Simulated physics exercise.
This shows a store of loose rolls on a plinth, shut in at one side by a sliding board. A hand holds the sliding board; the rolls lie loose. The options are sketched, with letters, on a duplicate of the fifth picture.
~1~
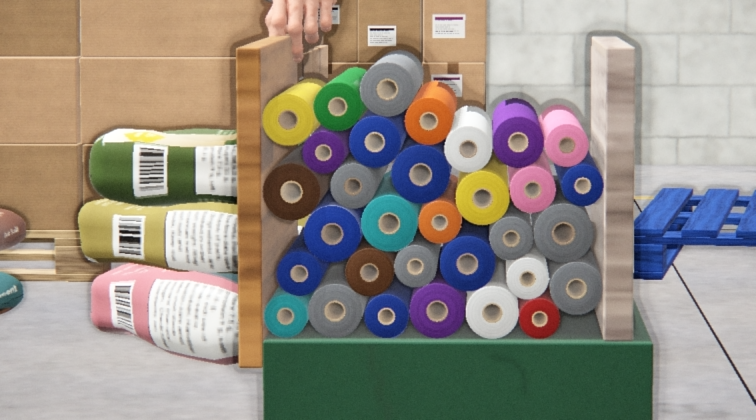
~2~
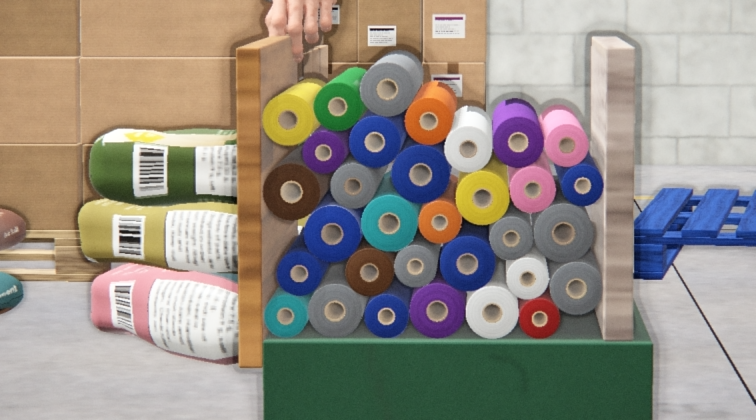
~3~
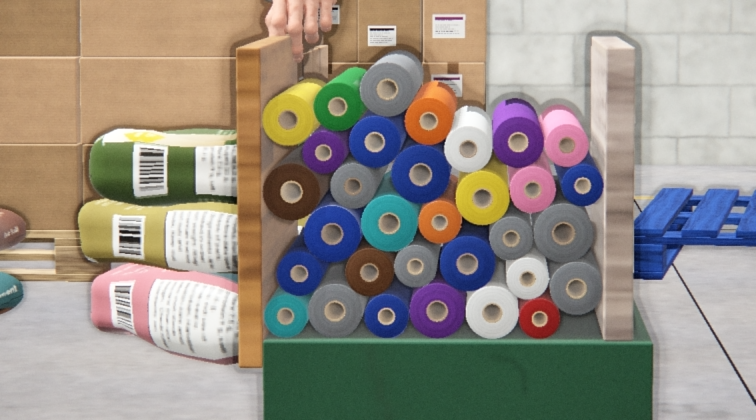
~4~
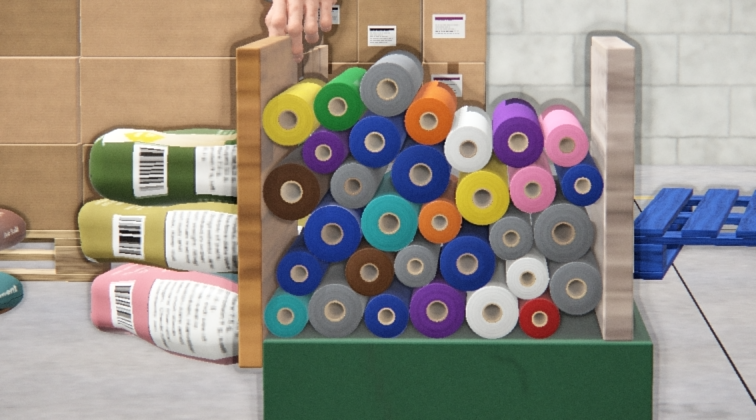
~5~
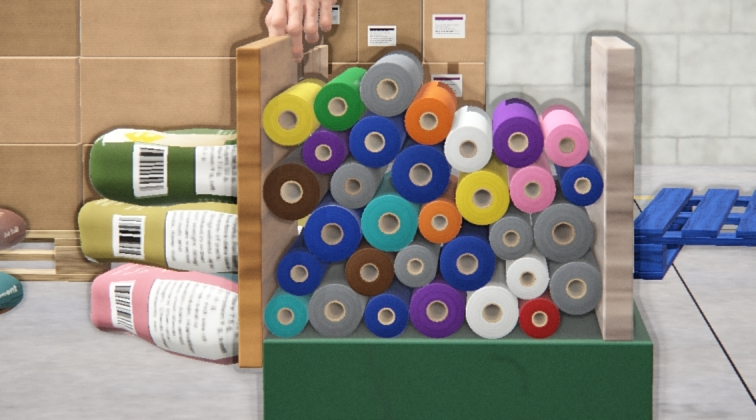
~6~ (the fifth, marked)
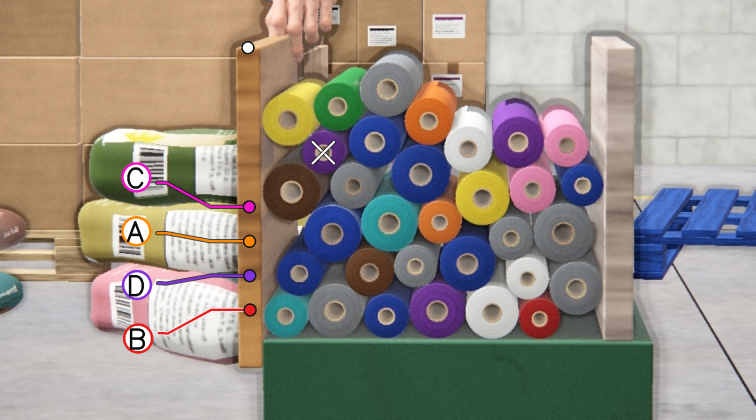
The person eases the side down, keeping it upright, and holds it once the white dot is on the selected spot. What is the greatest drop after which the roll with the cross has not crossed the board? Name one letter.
It can be let down to A.
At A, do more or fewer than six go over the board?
At A, fewer than six.
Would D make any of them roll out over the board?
At D: Yes.
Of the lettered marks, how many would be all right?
Two of them.
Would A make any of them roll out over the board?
Yes.
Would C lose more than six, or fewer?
It loses fewer than six.
On the marked copy, A at (249, 241); B at (250, 310); C at (249, 206); D at (249, 276); the cross at (323, 153); the white dot at (248, 48).
Following A. Soon after the start, top of the board (262, 135).
Later, top of the board (263, 234).
In the end, top of the board (263, 240), one out over the board, the crossed one still inside.
As for the rest, B lets the crossed one out; C keeps the crossed one inside; D lets the crossed one out.
